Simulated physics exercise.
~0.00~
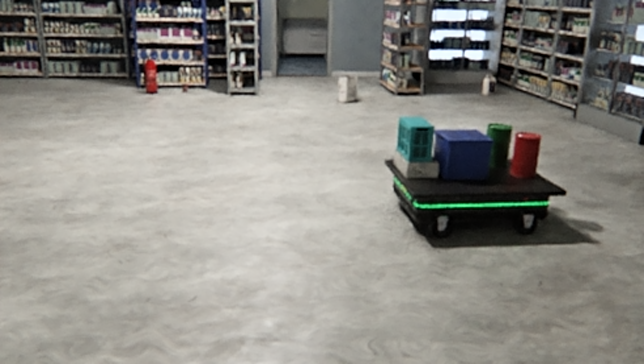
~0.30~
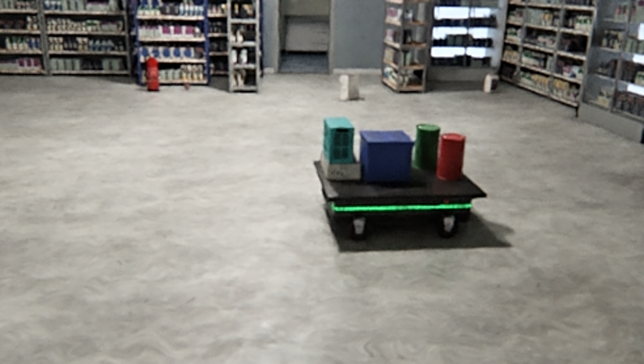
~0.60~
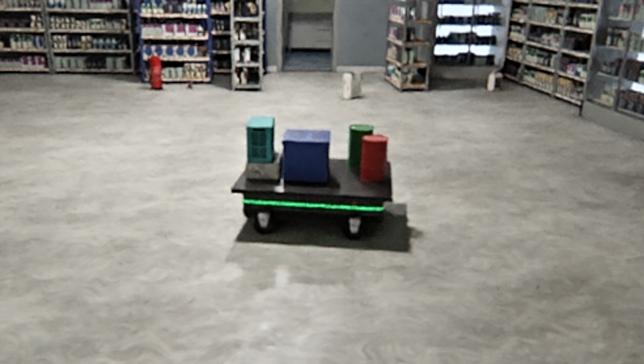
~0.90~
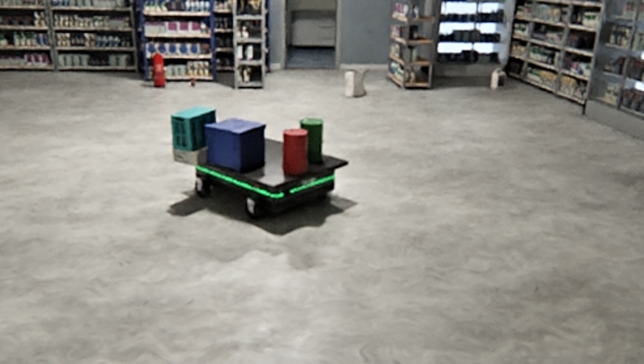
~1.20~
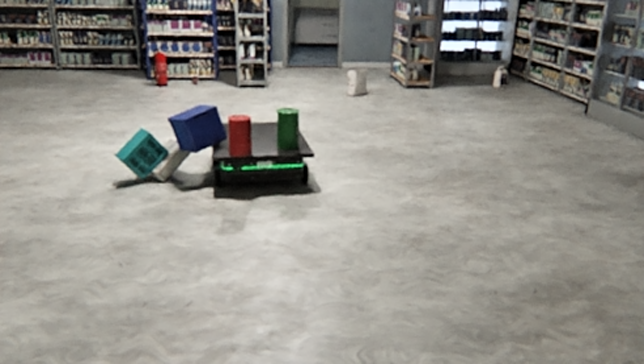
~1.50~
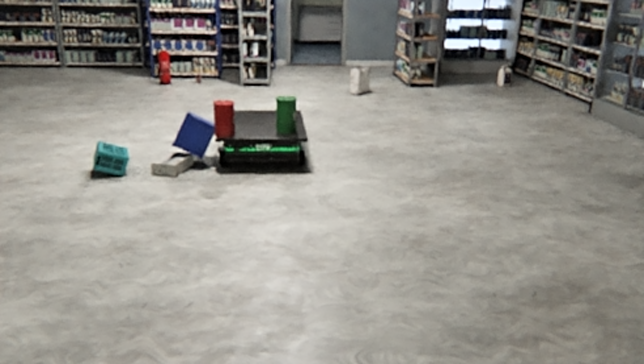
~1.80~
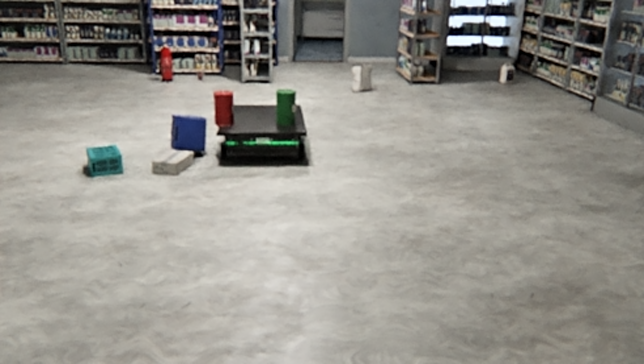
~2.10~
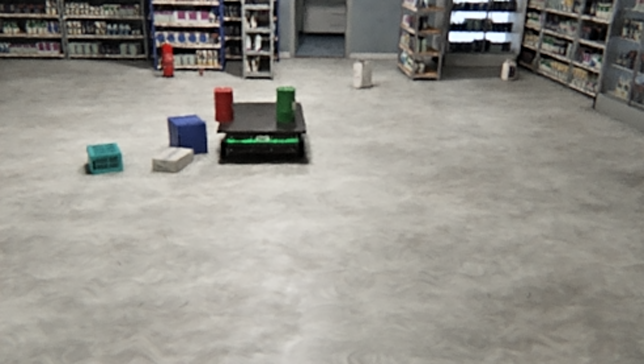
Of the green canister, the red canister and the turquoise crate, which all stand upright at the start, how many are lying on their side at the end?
One of the three ends up on its side, the turquoise crate, which lies on the floor to the left of the cart.
